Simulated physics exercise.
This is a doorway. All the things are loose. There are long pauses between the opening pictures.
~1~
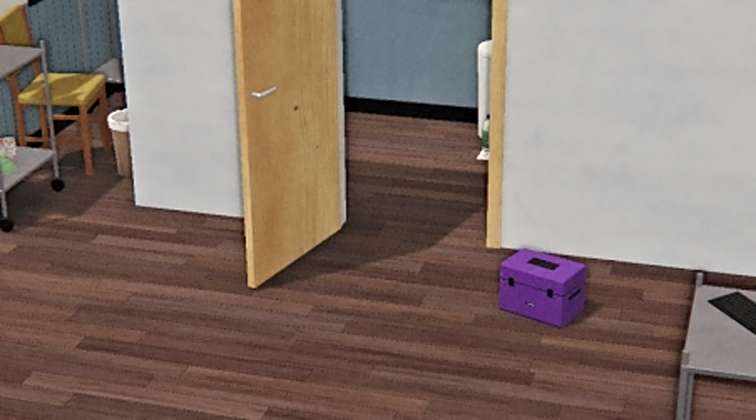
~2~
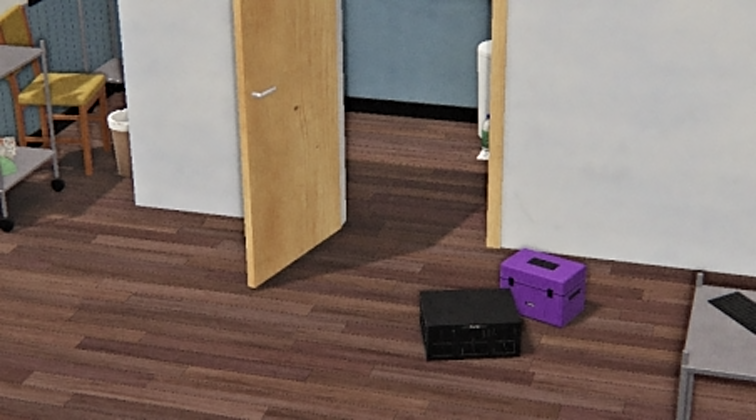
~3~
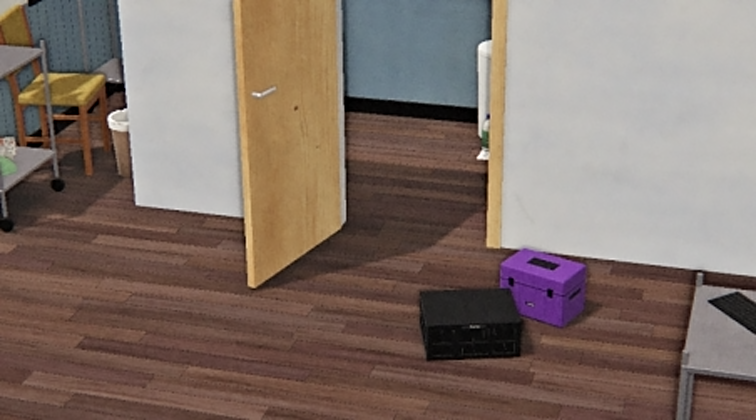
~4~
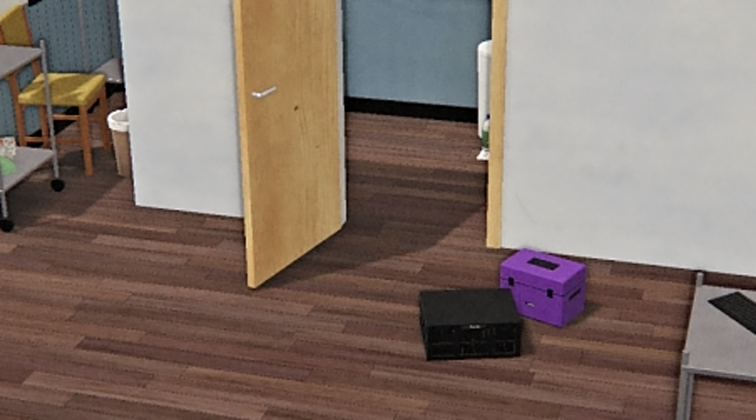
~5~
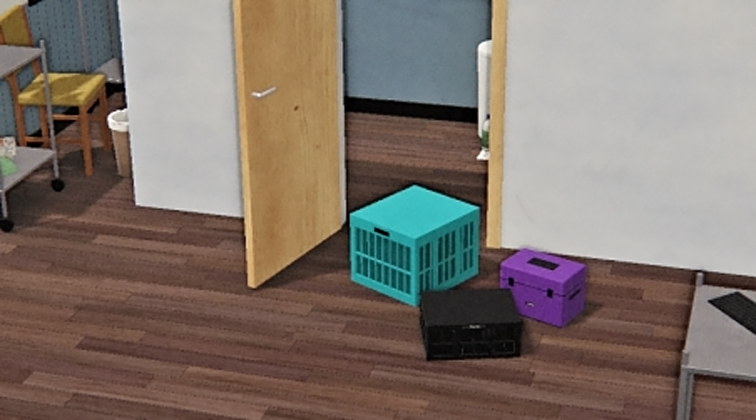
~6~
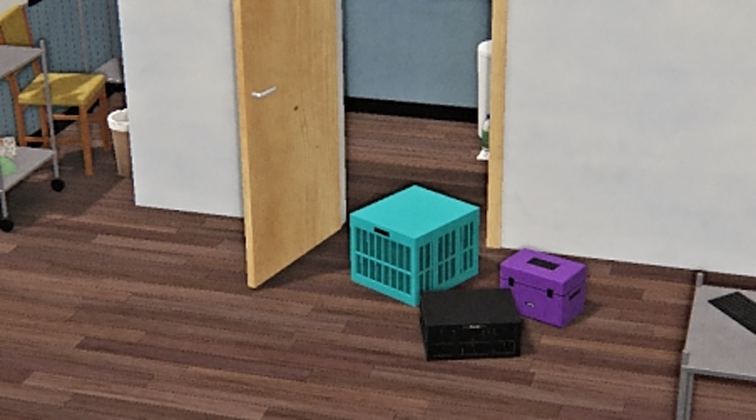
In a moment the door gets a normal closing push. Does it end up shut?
Here the door stops short.
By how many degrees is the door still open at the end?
About 65°.
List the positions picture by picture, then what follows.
Door wide open and still, in the first picture.
Door wide open and still; black crate (469, 324); purple toolbox (542, 287), in the second picture.
Door wide open and still; black crate (469, 324); purple toolbox (542, 287), in the third picture.
Door wide open and still; black crate (469, 324); purple toolbox (542, 287), in the fourth picture.
Door wide open and still; black crate (469, 324); purple toolbox (542, 287), in the fifth picture.
Door wide open and still; turquoise chest (415, 244); black crate (469, 324), in the sixth picture.
Then, 0.60 s on from there, open by 89°.
Then, 0.90 s on from there, open by 75°.
In the end, open by 66°; all 3 unmoved. At the end, from the last picture's camera, turquoise chest near (418, 244).
